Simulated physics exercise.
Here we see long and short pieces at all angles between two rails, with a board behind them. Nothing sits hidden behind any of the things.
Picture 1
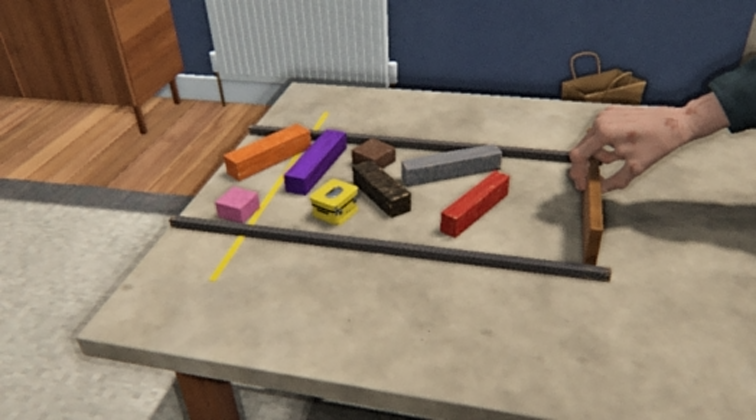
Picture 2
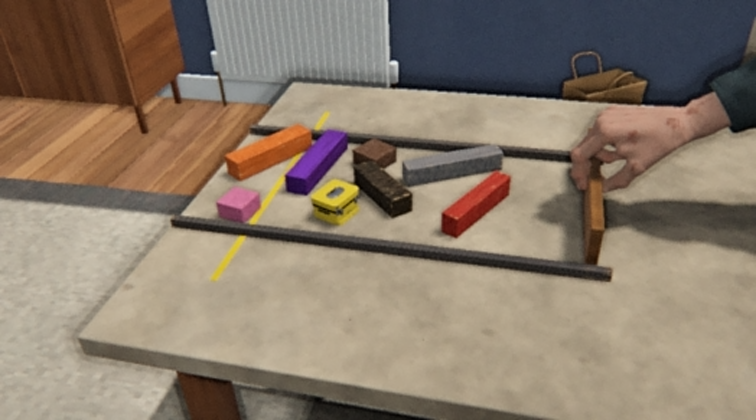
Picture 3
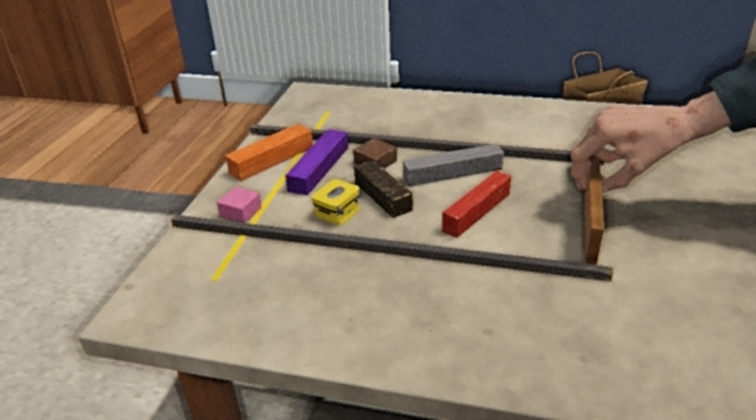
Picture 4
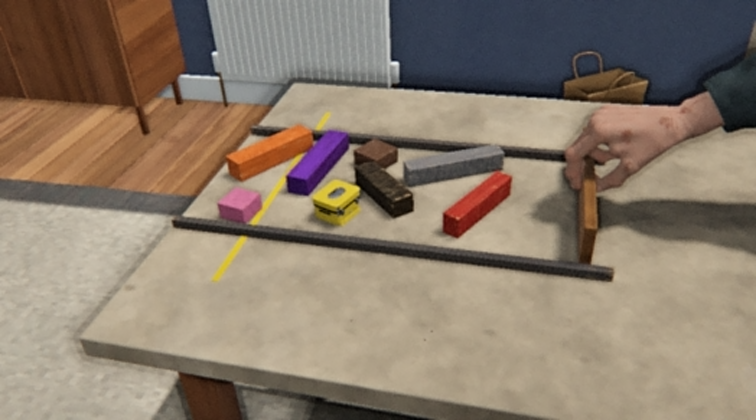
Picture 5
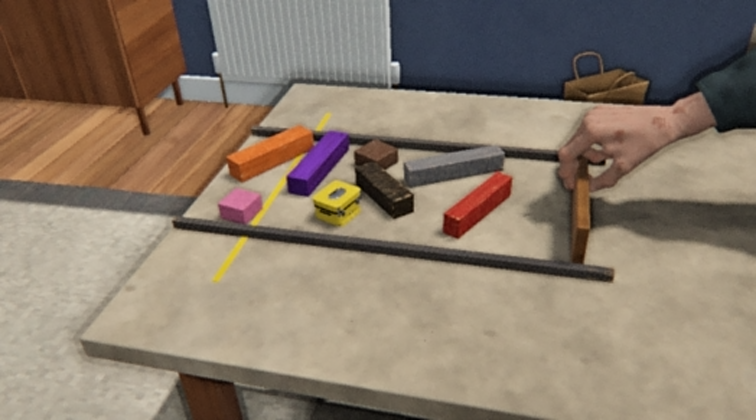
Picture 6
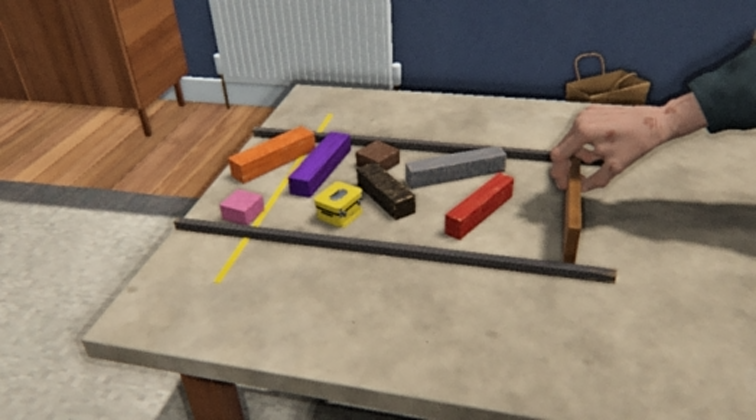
A hand at the right grips an upright wooden board between two dark rails on a grey tabletop, seen from above at an angle in a room with a radiator and wooden cabinet. Orange, purple, brown, black, grey and red pieces, a pink block and a small yellow object lie ahead, near a yellow line at left. The hand slides the board slightly left, touching nothing, while the pieces stay put and the view barely shifts.
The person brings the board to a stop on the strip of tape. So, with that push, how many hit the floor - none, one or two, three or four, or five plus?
I'd say one or two.
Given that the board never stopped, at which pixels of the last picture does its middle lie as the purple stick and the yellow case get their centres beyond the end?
Roughly (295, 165); roughly (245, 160).
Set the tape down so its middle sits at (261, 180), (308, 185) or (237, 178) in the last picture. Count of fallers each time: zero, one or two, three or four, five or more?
Counts for the three tries are three or four, one to two and five or more.
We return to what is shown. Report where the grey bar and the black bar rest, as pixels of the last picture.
Okay, so first (275, 155), and next (227, 180).
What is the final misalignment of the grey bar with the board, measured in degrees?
Out of line by around 15°.
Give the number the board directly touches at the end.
2 of them.
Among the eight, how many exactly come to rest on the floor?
The exact number is 2.
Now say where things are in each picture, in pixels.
The first frame shows orange bar (269, 151); pink block (238, 205); purple stick (317, 161); board (591, 193); tape (280, 181).
The second frame shows pink block (239, 205); red bar (477, 203).
The third frame shows purple stick (319, 160); black bar (383, 188).
The fourth frame shows orange bar (271, 152); brown block (376, 156).
The fifth frame shows pink block (241, 206); grey bar (454, 166).
The sixth frame shows orange bar (273, 154); pink block (242, 207); purple stick (321, 163); board (572, 192); tape (285, 183).
Soon after, none off yet; orange bar at rest near (273, 154); pink block at rest near (242, 207); purple stick at rest near (321, 163).
After that, none off yet; orange bar at rest near (271, 153); pink block at rest near (242, 207); purple stick displaced a little near (296, 158).
In the end, the number that fall off is one or two; gone, purple stick and orange bar.
